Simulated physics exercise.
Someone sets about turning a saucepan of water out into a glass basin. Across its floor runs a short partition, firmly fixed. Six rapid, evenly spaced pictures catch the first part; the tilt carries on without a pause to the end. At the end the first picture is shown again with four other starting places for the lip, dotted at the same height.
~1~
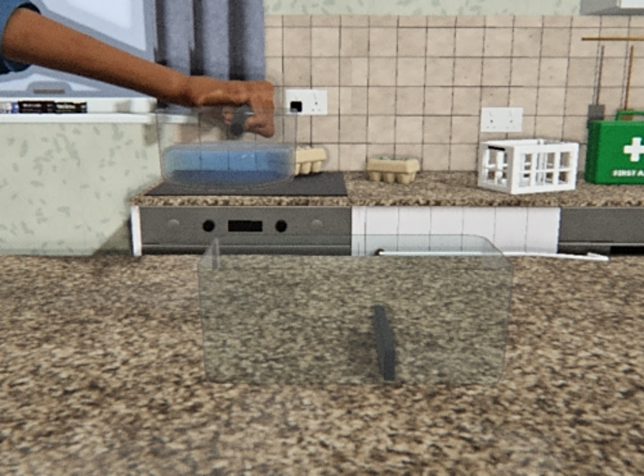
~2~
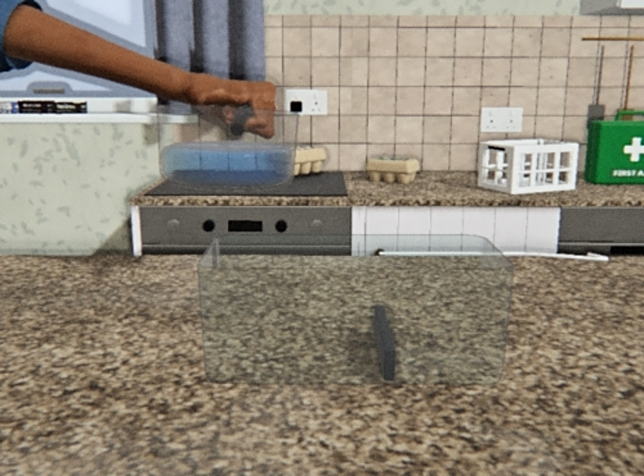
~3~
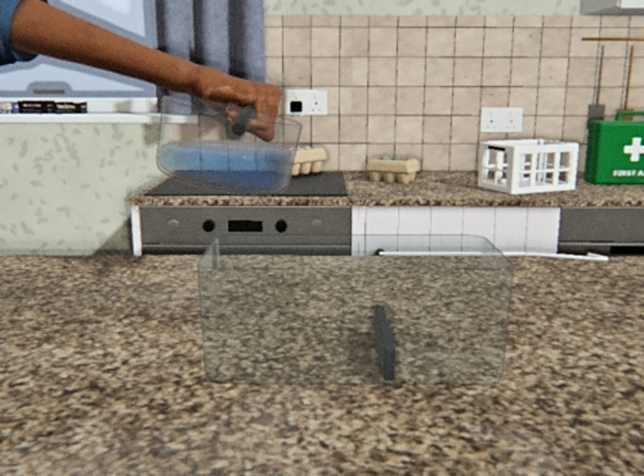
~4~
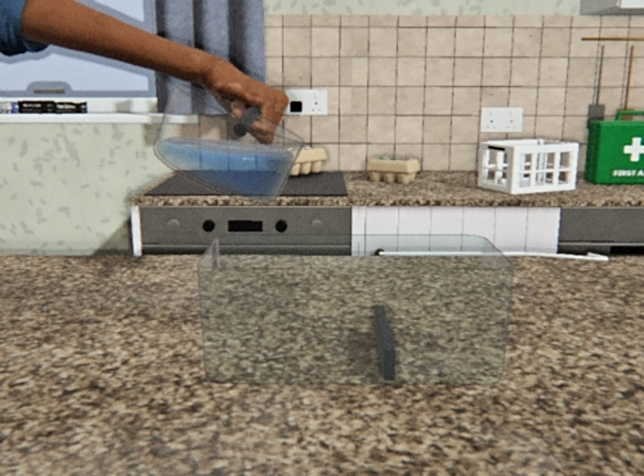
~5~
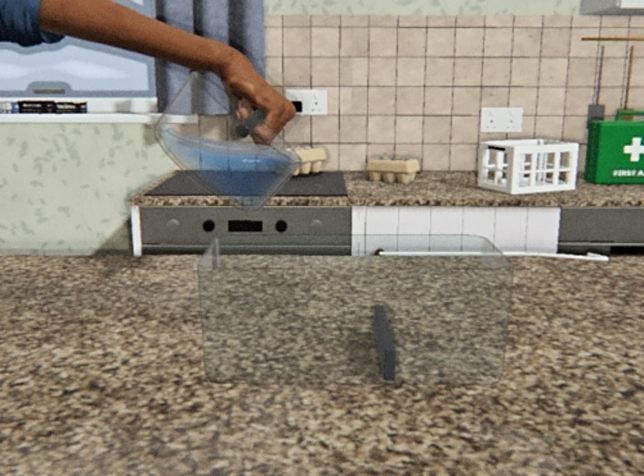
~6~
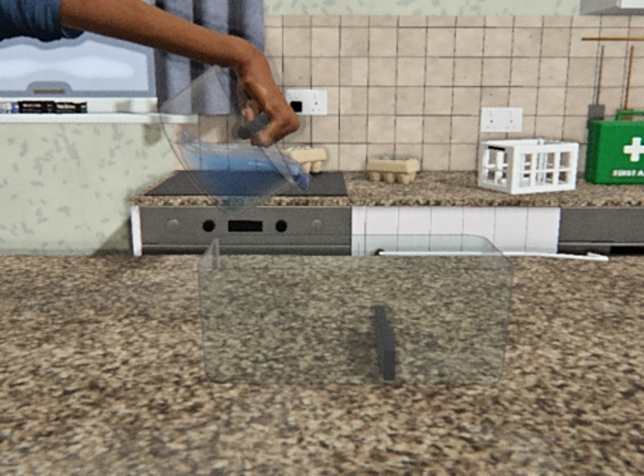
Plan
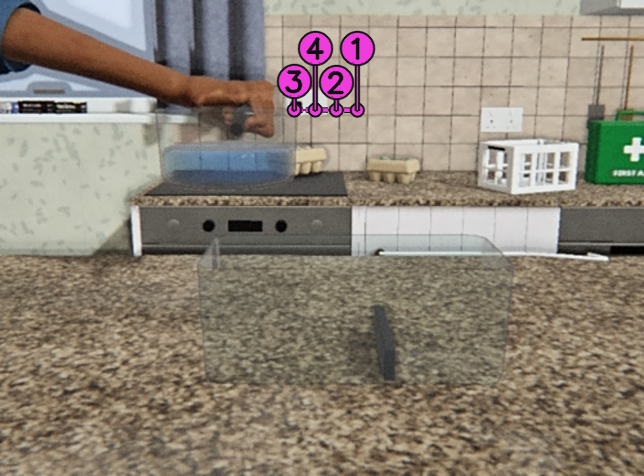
The clip opens on a hand holding a clear container of blue water upright at upper left, above a kitchen counter with an empty glass basin divided by a short dark partition. The hand tilts the container steadily rightward, its lip lowering, until water just passes over the edge.
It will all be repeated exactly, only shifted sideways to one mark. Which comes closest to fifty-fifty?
Best: 1.
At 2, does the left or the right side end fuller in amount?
The left side.
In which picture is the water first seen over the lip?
Picture 6.
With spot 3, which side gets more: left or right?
The left one.
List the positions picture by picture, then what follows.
Upright, lip at (294, 109); basin from (206, 380) to (502, 381); top of the wall at (384, 325); nothing has left yet.
Tipped about 3°, lip at (296, 113); nothing has left yet.
Tipped about 11°, lip at (300, 123); nothing has left yet.
Tipped about 24°, lip at (302, 140); nothing has left yet.
Tipped about 40°, lip at (301, 161); nothing has left yet.
Tipped about 57°, lip at (293, 181); water is over the lip, down to (301, 188).
On the marked copy, 1 at (357, 110); 2 at (336, 110); 3 at (294, 109); 4 at (315, 110).
Choosing 1, about 50 % ends left of the wall and 50 % right of it.
Choosing 2, about 79 % ends left of the wall and 20 % right of it.
Choosing 3, about 86 % ends left of the wall and 11 % right of it; 3 % is lost outside.
Choosing 4, about 91 % ends left of the wall and 7 % right of it.
